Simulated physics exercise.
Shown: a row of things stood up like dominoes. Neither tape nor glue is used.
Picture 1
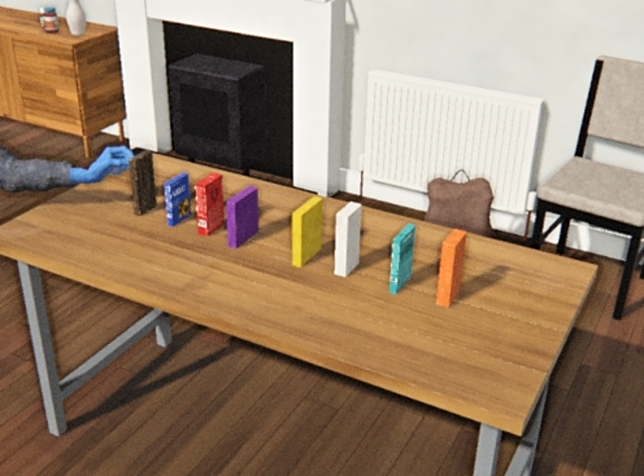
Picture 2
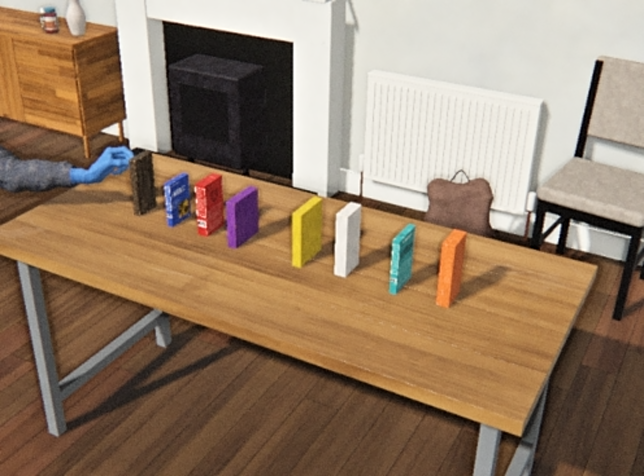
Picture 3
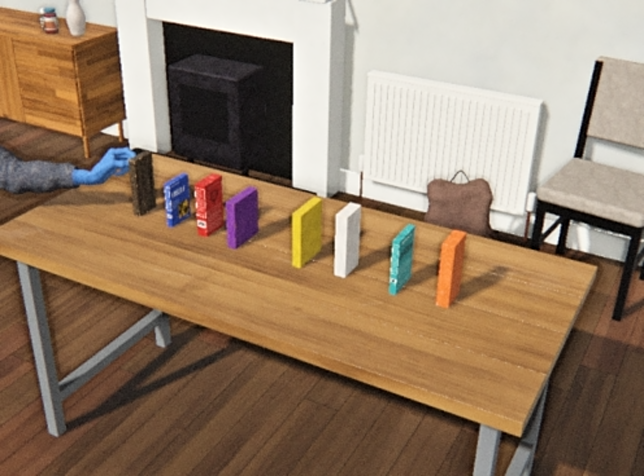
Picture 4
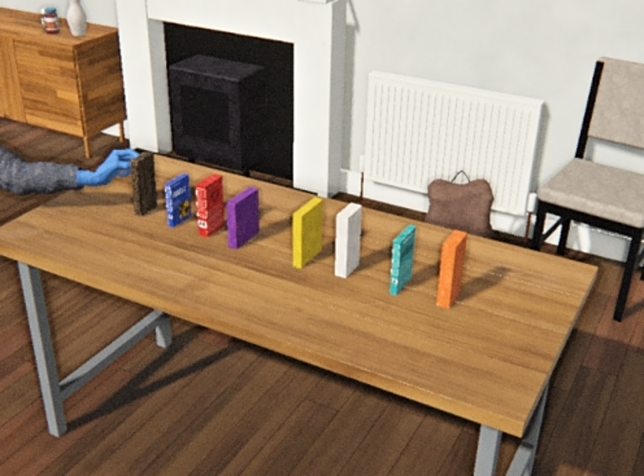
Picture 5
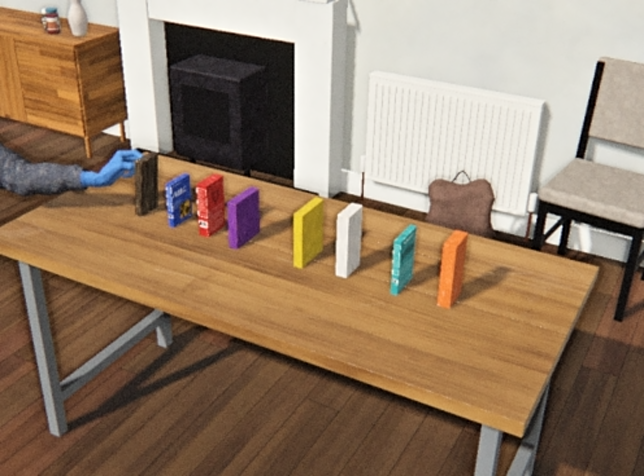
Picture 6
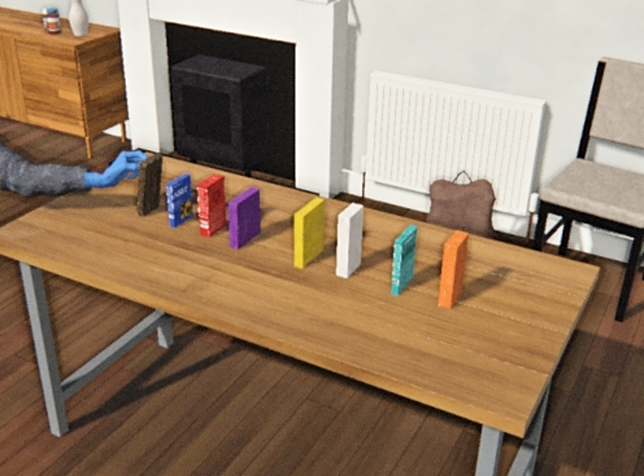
A blue-gloved hand reached in from the left and pushed the black block at the near end of a spaced-out row of colourful upright pieces, tilting it slightly right while the others stood still.
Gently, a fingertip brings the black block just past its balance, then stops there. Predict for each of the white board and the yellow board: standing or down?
I expect the white board to remain erect, I expect the yellow board to remain erect.
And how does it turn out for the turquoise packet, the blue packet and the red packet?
The turquoise packet stays up, the blue packet tumbles and the red packet tumbles.
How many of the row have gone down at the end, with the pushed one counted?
4 altogether.
Then, 0.40 s on from there, black block 69° over; blue packet turned 53° from how it was put; red packet turned 19° from how it was put.
Then, 0.70 s on from there, black block 80° over; red packet turned 74° from how it was put; purple board on its side; blue packet on its side.
Then, 1.30 s on from there, black block 81° over; red packet turned 73° from how it was put; purple board on its side; blue packet on its side.
In the end, toppled on the table, purple board, red packet and blue packet; the other 3 unmoved. At the end, from the last picture's camera, white board near (350, 241), yellow board near (310, 233).
